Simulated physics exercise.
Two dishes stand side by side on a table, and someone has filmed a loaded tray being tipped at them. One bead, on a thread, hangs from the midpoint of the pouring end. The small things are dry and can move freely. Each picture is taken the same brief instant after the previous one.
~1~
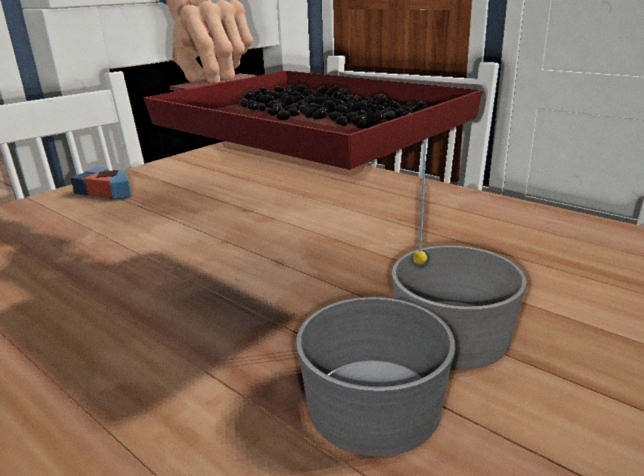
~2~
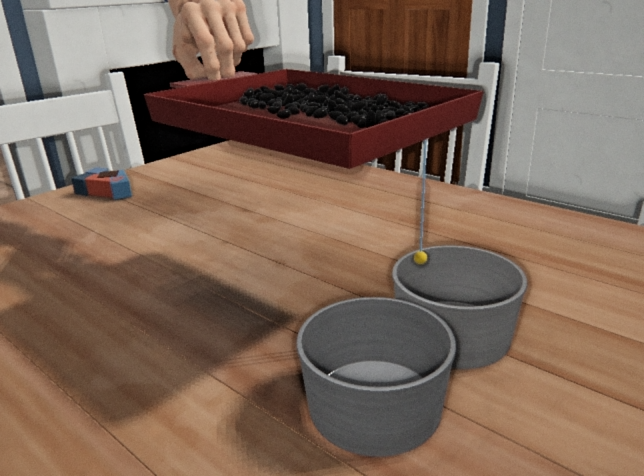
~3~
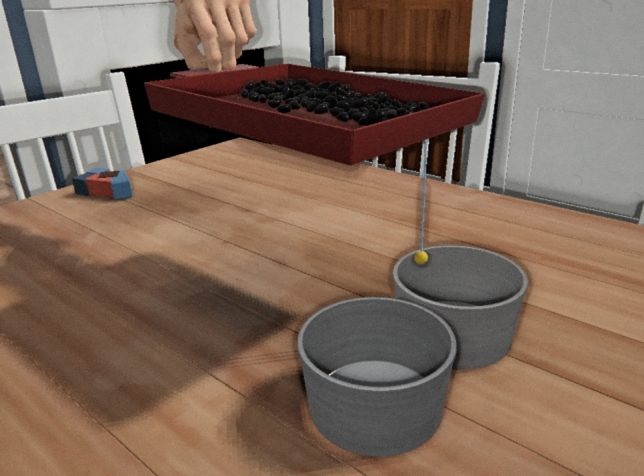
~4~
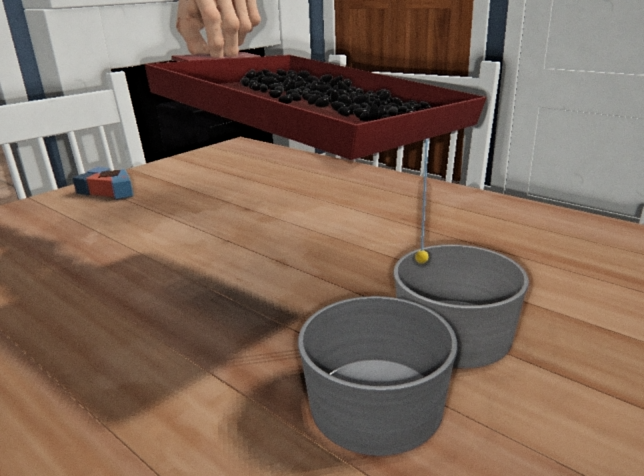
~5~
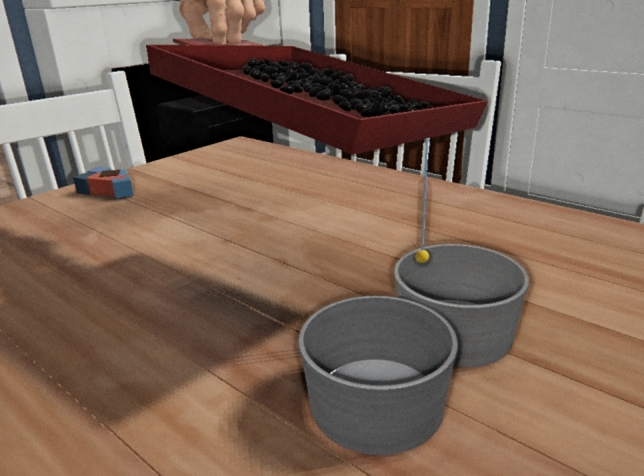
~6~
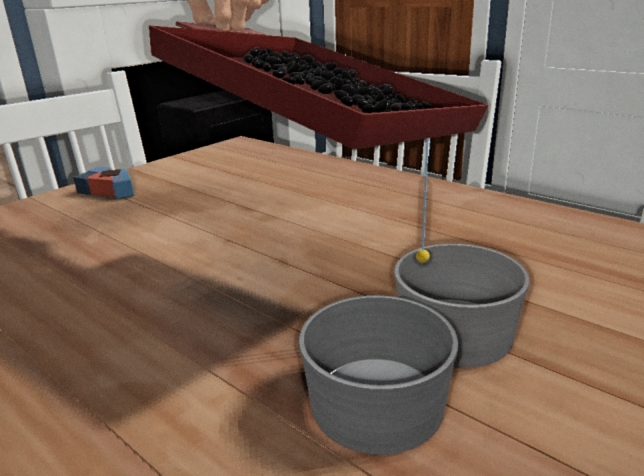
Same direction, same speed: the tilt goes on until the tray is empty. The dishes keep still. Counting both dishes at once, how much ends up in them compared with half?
Looks like the dishes end up with a minority of it in the end.
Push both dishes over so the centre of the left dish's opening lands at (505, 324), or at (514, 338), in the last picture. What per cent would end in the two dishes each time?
First placement: Some 10 %; second placement: Some 0 %.
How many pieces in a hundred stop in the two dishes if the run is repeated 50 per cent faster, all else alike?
Near 30 %.
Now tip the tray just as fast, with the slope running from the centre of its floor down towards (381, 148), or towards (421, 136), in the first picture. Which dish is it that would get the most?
The first try goes to the one on the left and the second to the one on the right.
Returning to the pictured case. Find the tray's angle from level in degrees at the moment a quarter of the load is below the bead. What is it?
Somewhere around 100 degrees.
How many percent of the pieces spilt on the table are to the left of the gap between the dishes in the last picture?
Left share: Close to 10 %.
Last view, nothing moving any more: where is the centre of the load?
Somewhere close to (480, 294) in the last picture.
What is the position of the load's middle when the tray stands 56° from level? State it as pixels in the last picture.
In the last view the centre sits at roughly (391, 58).
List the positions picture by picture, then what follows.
In the first picture, corners of the pouring end (349, 133) and (478, 90), level; middle of the load (327, 106), black beans; left dish (439, 398); right dish (515, 320); bead on its thread (420, 258).
In the second picture, corners of the pouring end (350, 132) and (478, 91), level; middle of the load (327, 105).
In the third picture, corners of the pouring end (352, 129) and (480, 94), tipped barely, lowest at the right corner; middle of the load (328, 101).
In the fourth picture, corners of the pouring end (356, 123) and (482, 97), tipped a little, lowest at the right corner; middle of the load (329, 95).
In the fifth picture, corners of the pouring end (359, 118) and (483, 100), tipped a little, lowest at the right corner; middle of the load (331, 89).
In the sixth picture, corners of the pouring end (363, 113) and (484, 104), tipped a little, lowest at the right corner; middle of the load (333, 83); left dish (442, 396); right dish (518, 318).
Just after the last frame, tray tipped steeply; every one on the tray.
A moment on, tray tipped right over; the larger part on the tray; just a few in the right dish; about a tenth outside both; about a tenth in the air.
Further on, tray tipped past a quarter turn; roughly a quarter in the right dish; the larger part outside both.
When it is over, tray tipped past a quarter turn; not one in the left dish; roughly a quarter in the right dish; the larger part outside both.
